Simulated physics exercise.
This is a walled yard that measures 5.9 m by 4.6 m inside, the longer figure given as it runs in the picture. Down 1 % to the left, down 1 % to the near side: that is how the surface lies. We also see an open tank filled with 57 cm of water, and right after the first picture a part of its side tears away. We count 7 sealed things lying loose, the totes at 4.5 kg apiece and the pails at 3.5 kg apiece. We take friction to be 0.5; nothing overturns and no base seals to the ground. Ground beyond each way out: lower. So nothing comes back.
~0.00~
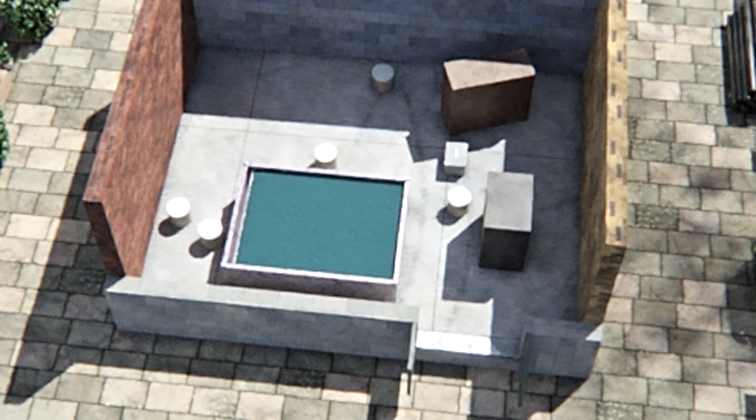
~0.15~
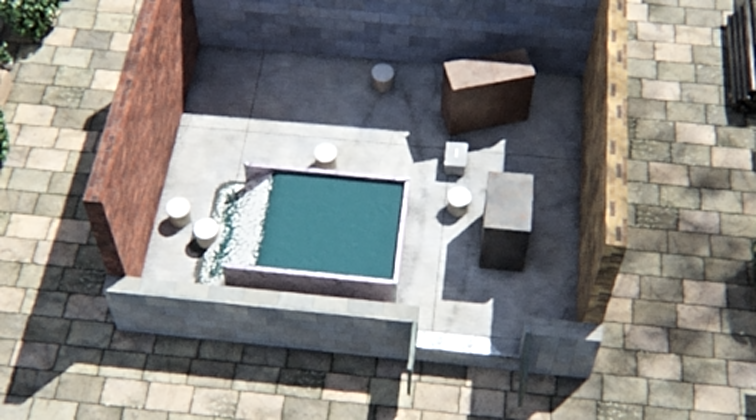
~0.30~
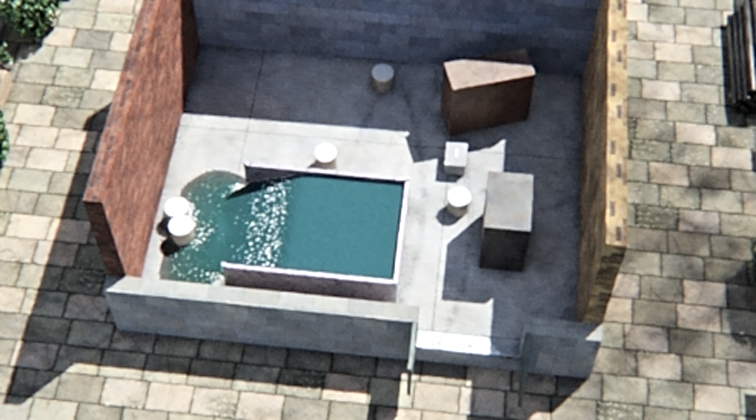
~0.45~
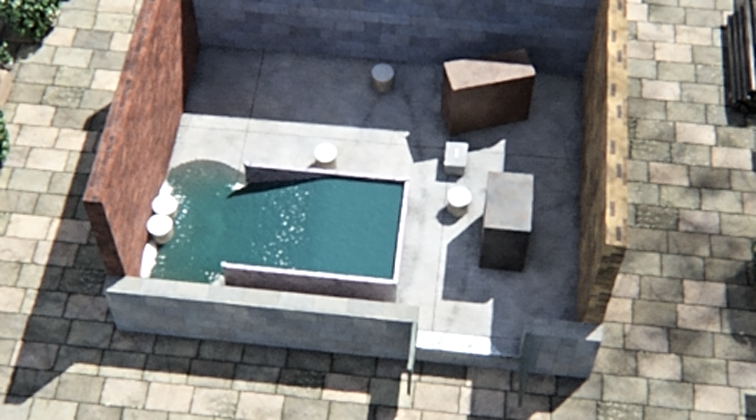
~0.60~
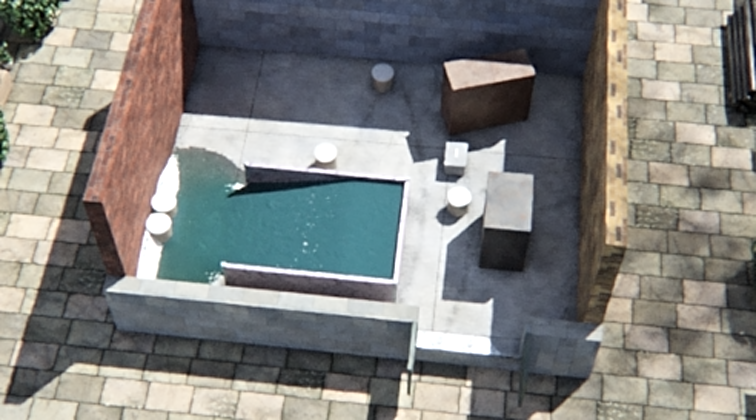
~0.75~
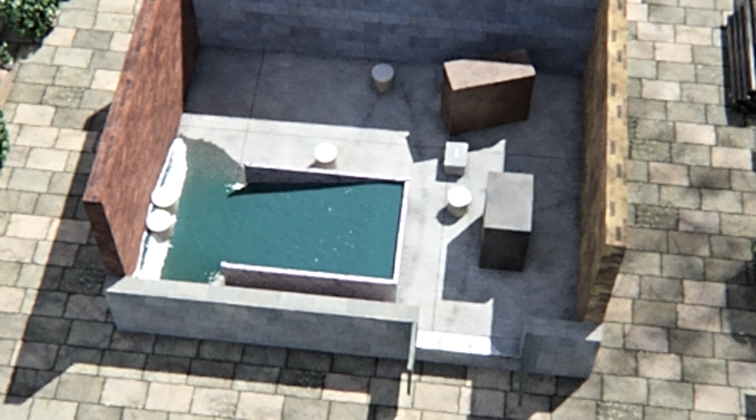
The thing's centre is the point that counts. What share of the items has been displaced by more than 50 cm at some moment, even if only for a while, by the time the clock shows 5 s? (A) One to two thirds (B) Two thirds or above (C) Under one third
(A) One to two thirds.
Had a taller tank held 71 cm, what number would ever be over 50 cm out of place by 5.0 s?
So the tally would be 5.
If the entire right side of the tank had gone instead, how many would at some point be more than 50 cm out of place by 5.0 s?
In that case 4 of them.
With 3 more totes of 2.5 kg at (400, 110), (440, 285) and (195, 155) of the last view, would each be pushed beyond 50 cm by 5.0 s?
Note, in sequence: Over threshold; under threshold; over threshold.
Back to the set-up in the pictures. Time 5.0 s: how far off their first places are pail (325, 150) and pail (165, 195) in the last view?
0 cm and 500 cm.
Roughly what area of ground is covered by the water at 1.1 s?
My estimate is roughly 7.0 m2.
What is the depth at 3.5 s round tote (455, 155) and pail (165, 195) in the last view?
Depths: Near 0 cm, then near 17 cm.
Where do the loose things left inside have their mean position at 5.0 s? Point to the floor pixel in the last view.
Centred roughly on (428, 168).
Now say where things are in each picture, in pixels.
A pail at (210, 228), on the bottom; a pail at (178, 207) rests on the ground; water covers 3.6 m2; 0 of 7 have shifted, in the first picture.
A pail at (206, 228), on the bottom, 5 cm from its start; a pail at (178, 207), on the bottom; 4.4 m2 under water; 1 of 7 have shifted, in the second picture.
A pail at (181, 225) rests on the ground, 40 cm from its start; a pail at (177, 207) rests on the ground; water covers 5.4 m2; 1 of 7 have shifted, in the third picture.
A pail at (159, 225) floats, 69 cm from its start; a pail at (165, 205) rests on the ground, 19 cm from its start; 6.3 m2 under water; 2 of 7 have shifted, in the fourth picture.
A pail at (158, 223) floats, 69 cm from its start; a pail at (164, 202), afloat, 19 cm from its start; 6.5 m2 under water; 2 of 7 have shifted, in the fifth picture.
A pail at (159, 221) floats, 66 cm from its start; a pail at (164, 196) floats, 17 cm from its start; 6.7 m2 under water; 2 of 7 have shifted, in the sixth picture.
After 1.1 s 1 of 7 are over 50 cm from their spots; 2 afloat.
After 2.2 s 2 of 7 are over 50 cm from their spots; 2 afloat.
After 3.5 s 3 of 7 are over 50 cm from their spots; 2 afloat.
After 5.0 s 4 of 7 are over 50 cm from their spots, and 4 have been at some point; 3 afloat.
